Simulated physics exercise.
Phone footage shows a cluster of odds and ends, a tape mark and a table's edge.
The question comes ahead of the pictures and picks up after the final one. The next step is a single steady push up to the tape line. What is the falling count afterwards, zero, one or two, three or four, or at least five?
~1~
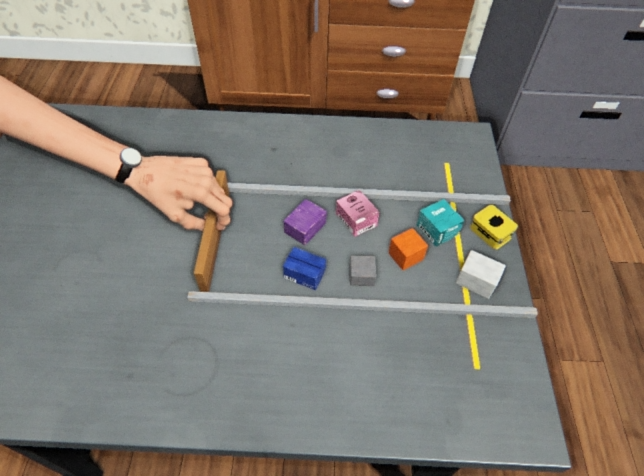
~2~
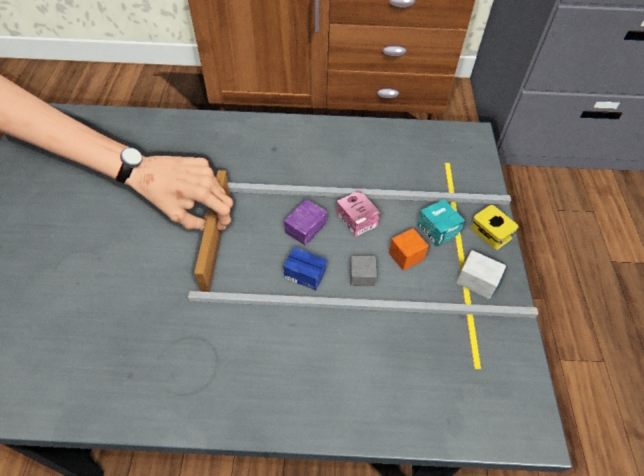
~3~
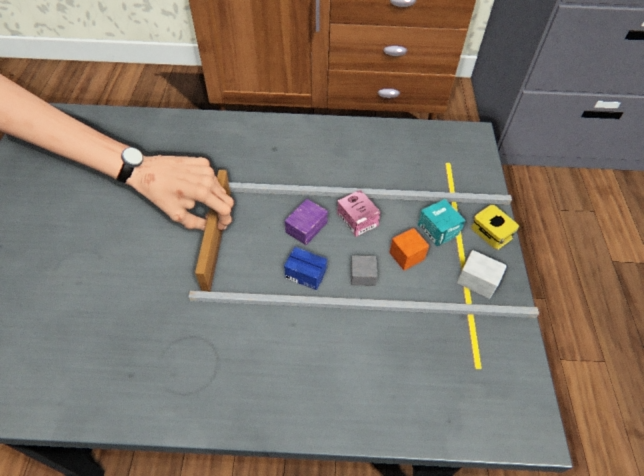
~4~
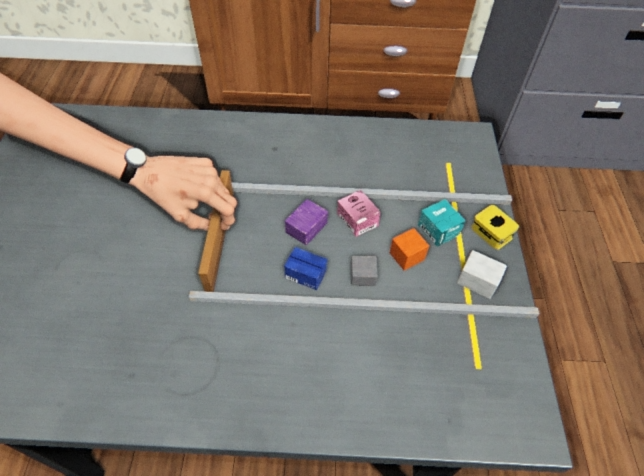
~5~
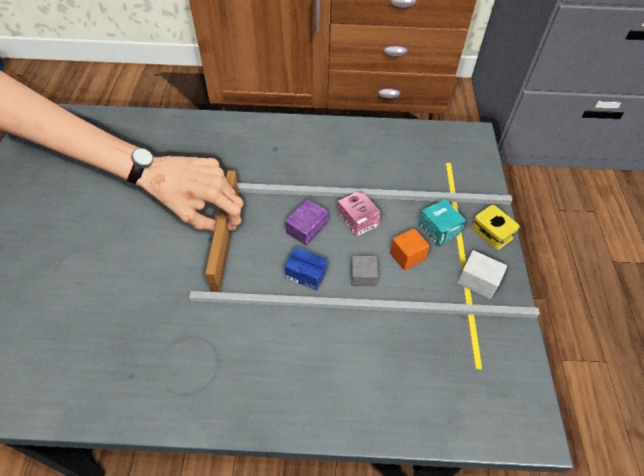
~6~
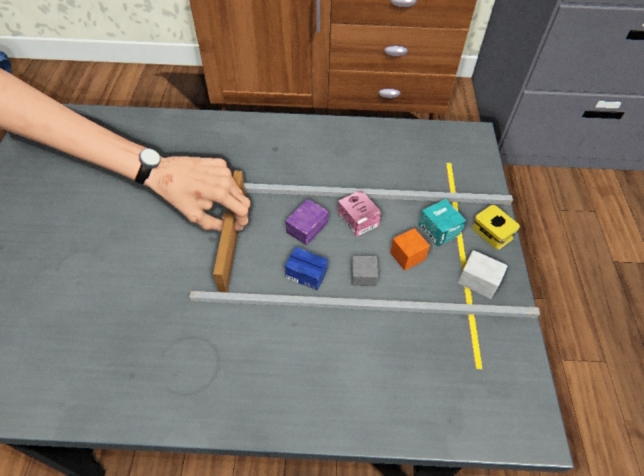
Afterwards the falling count is three or four.
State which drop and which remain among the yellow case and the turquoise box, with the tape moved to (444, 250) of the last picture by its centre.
The yellow case goes down, the turquoise box stays put.
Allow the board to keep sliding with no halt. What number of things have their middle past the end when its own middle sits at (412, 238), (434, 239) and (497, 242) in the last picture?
In order: 0, 1, 5.
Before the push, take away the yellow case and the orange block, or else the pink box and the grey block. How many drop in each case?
Result: 2 in the first case, with 1 in the second.
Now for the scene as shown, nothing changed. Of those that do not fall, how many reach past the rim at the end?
In total, 0 of them.
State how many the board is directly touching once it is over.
Counting them up gives 3.
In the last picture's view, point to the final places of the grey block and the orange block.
Near (517, 285) and (482, 255).
Soon after, none off yet; yellow case at rest near (495, 228); white block at rest near (482, 275); turquoise box at rest near (442, 223).
After that, none off yet; yellow case at rest near (497, 228); white block at rest near (482, 275); turquoise box displaced about its own width near (463, 227).
In the end, the number that fall off is three or four; gone, turquoise box, white block and yellow case.
